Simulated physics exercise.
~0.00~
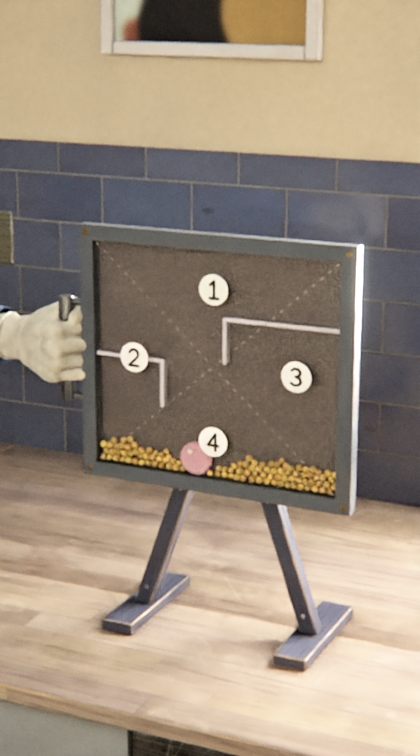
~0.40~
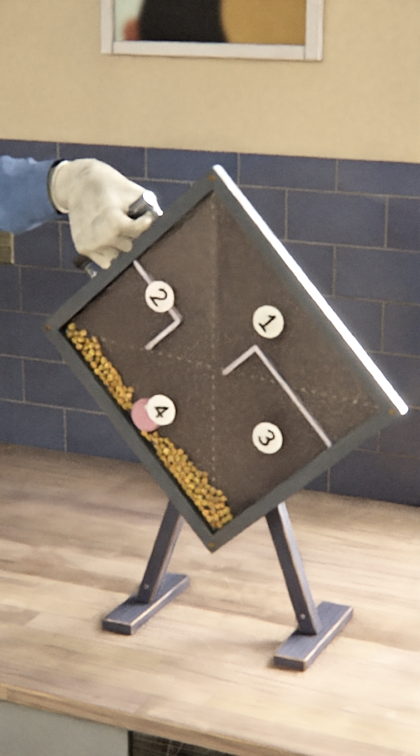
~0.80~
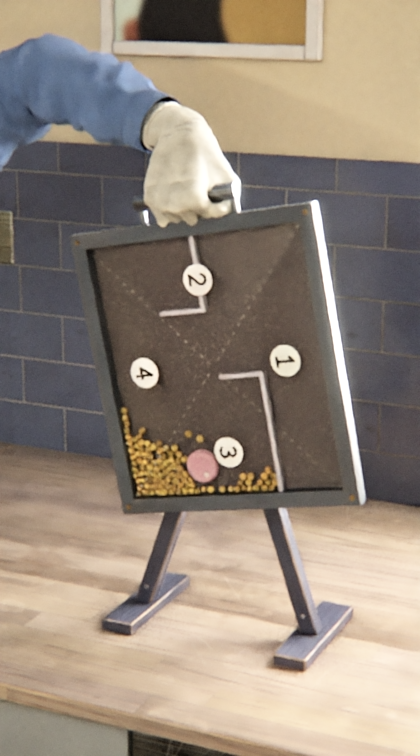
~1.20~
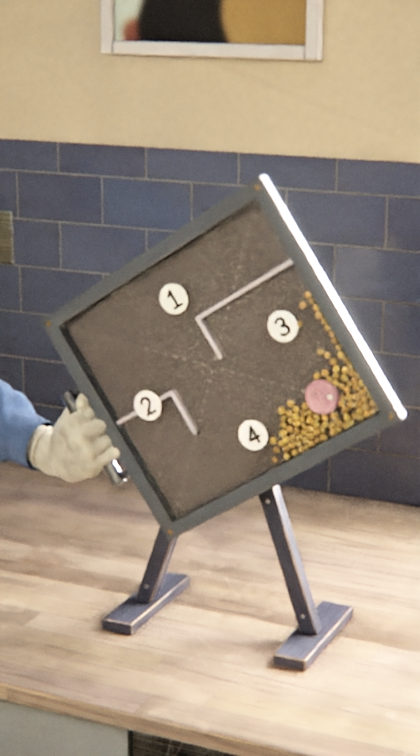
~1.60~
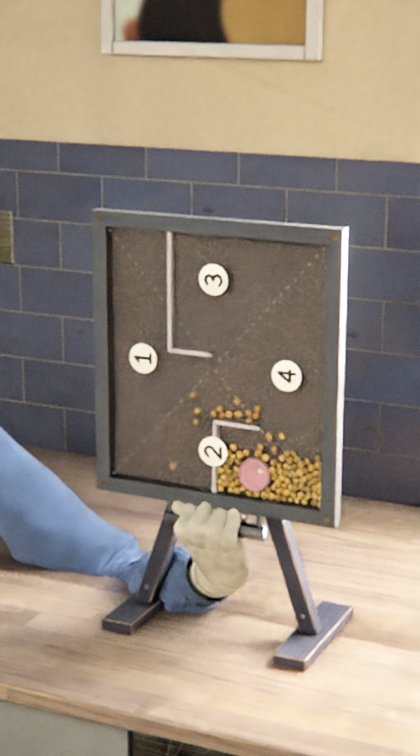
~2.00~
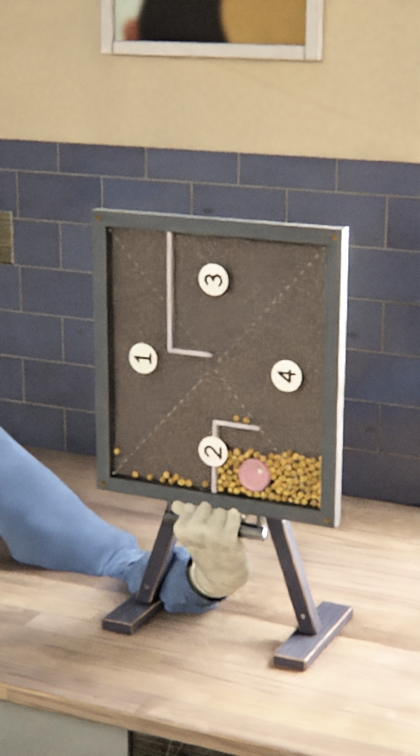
A gloved hand turned a square, clear-fronted case of small golden beads and a pink disc clockwise, then swung it back the other way onto its opposite side, leaving the disc among beads heaped mostly in the lower right corner.
